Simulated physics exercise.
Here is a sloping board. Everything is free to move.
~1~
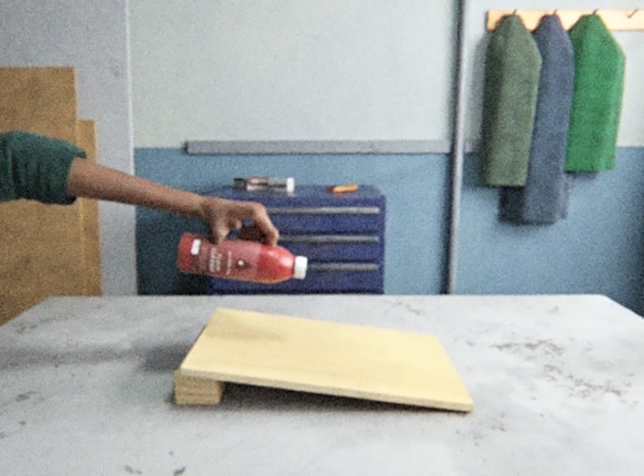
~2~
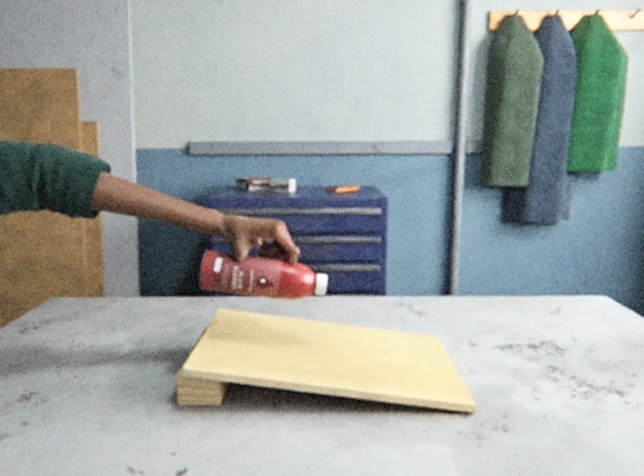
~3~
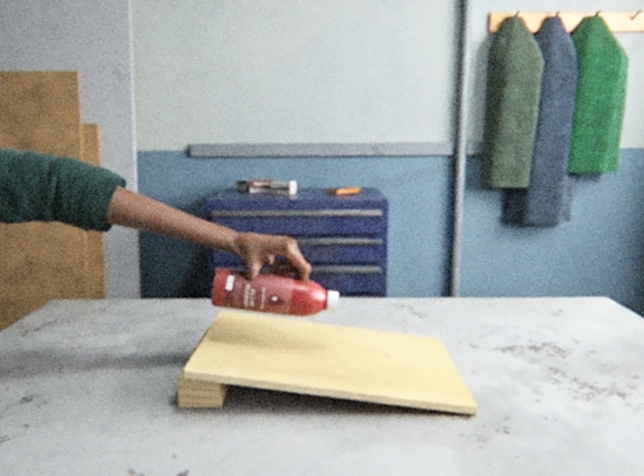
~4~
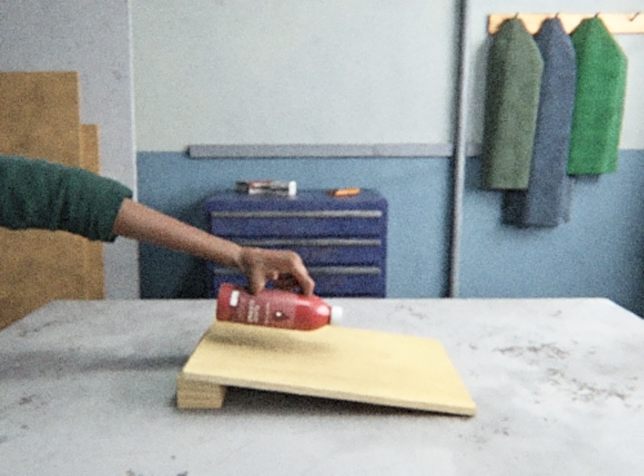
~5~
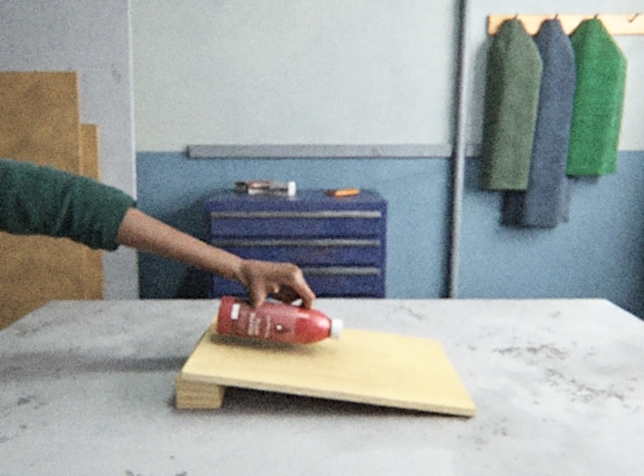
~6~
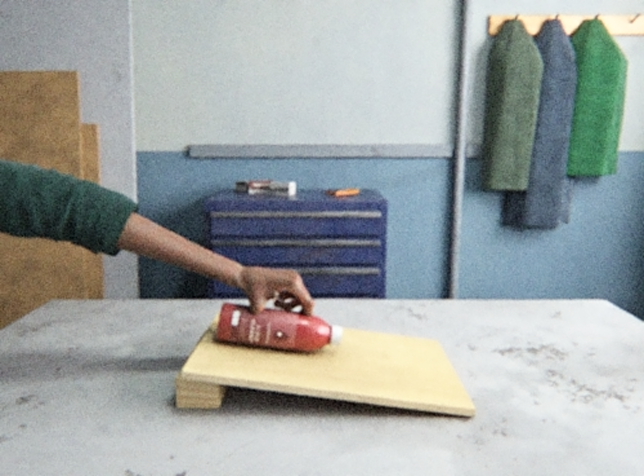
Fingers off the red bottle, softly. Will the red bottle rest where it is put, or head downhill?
Outcome: The red bottle keeps its place.
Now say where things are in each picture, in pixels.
The first frame shows coming down; red bottle (244, 260).
The second frame shows coming down; red bottle (265, 278).
The third frame shows coming down; red bottle (276, 295).
The fourth frame shows coming down; red bottle (280, 310).
The fifth frame shows coming down; red bottle (280, 322).
The sixth frame shows in place under the hand; red bottle (281, 329).
Then, 0.20 s after the last picture, nothing has stirred.
Then, 0.50 s after the last picture, red bottle resting near (281, 329).
At rest, it is in place. Seen from the same camera at the end, red bottle near (281, 329). The red bottle remains at rest.
